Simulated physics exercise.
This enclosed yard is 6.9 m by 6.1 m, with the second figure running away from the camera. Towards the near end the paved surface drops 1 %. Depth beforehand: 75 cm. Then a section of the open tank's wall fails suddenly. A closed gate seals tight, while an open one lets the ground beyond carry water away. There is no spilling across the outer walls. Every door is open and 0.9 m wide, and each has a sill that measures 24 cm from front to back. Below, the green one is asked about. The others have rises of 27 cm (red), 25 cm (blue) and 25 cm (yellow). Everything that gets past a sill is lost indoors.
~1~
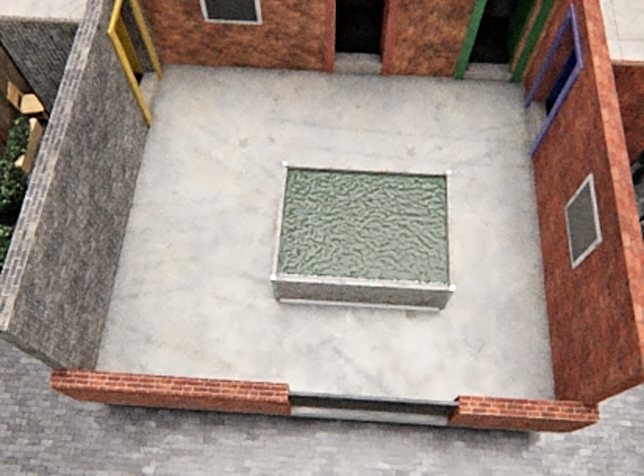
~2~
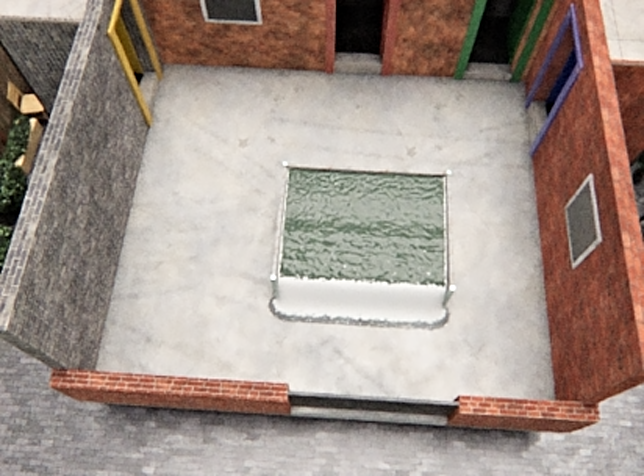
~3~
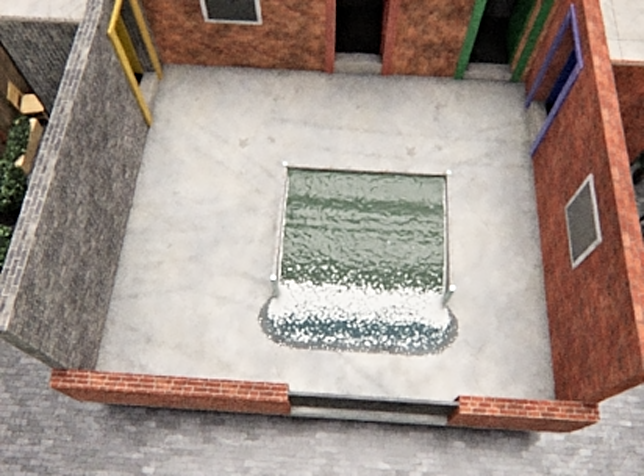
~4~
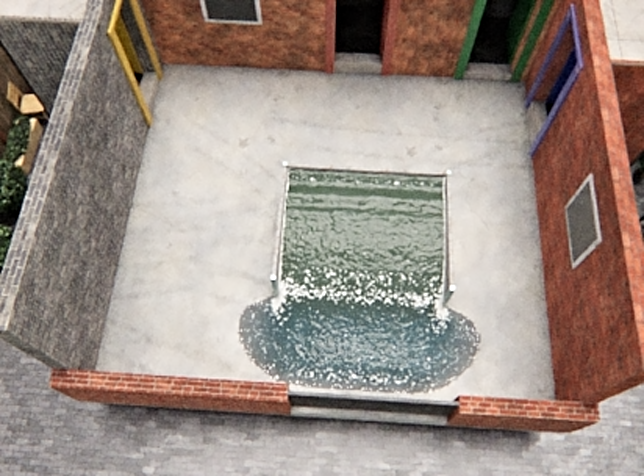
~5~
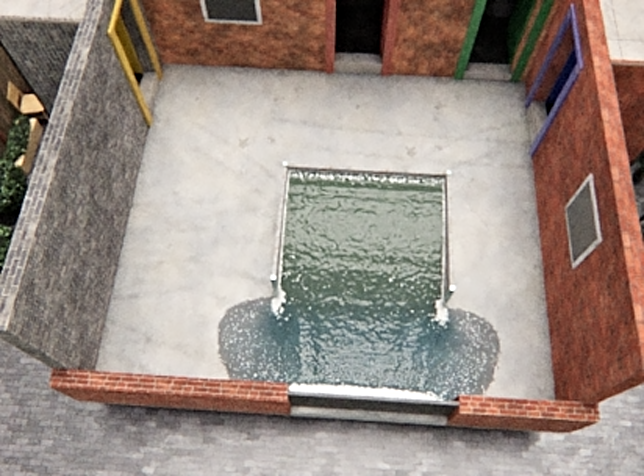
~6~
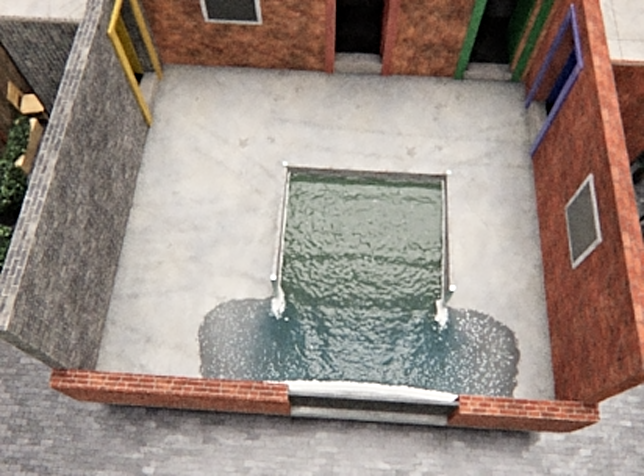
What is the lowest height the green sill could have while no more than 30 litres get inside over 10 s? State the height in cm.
14.5 cm.
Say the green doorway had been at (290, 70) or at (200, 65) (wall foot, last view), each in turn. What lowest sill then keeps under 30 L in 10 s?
About 7.5 cm, then about 13.0 cm.
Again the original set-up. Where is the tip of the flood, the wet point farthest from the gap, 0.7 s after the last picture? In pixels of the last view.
Near pixel (94, 382).
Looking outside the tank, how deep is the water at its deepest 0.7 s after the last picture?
Roughly 58 cm.
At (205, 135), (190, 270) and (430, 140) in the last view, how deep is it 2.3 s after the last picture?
Some 0, 3 and 0 cm.
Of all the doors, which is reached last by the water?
It's the red door.
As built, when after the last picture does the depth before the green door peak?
Crest at t of about 3.5 s.
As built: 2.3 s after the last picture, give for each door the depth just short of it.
Door by door, in centimetres - red 0, green 0, blue 3, yellow 0.
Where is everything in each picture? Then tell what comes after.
The open tank at (364, 226) is whole and still, 75 cm deep; the green door at (500, 41) is dry, in the first frame.
The gap is at (361, 294), the front 0.3 m out at (288, 317); the back of the open tank holds 75 cm, in the second frame.
The gap is at (360, 295), the front 0.8 m out at (297, 344); the back of the open tank holds 75 cm, in the third frame.
Water pours out at (360, 296) and has run 1.3 m, to (294, 379); about 12 cm deep outside, 70 cm at the back, in the fourth frame.
Water pours out at (360, 296) and has run 1.6 m, to a hidden place; about 12 cm deep outside, 63 cm at the back, in the fifth frame.
Water pours out at (360, 296) and has run 1.8 m, to a hidden place; about 14 cm deep outside, 64 cm at the back; 4.7 m in a straight line remain to the green door at (500, 41), in the sixth frame.
Then, 0.7 s after the last picture water covers 20 % of the floor, deepest (58 cm) near (345, 398); it has not reached the green door.
Then, 2.3 s after the last picture water covers 55 % of the floor, deepest (39 cm) near (554, 412); it has not reached the green door.
Then, 9.3 s after the last picture water covers 95 % of the floor, deepest (16 cm) near (131, 212); 7 cm at the green door, 17 litres in over its 16 cm sill.
At the green door as built, the water peaked near 22 cm, 3.5 s after the last picture.
With a sill of 12.5 cm, 52 litres would have come in within the 10 s; with 17 cm, 11 litres. So under 30 litres takes about 14.5 cm.
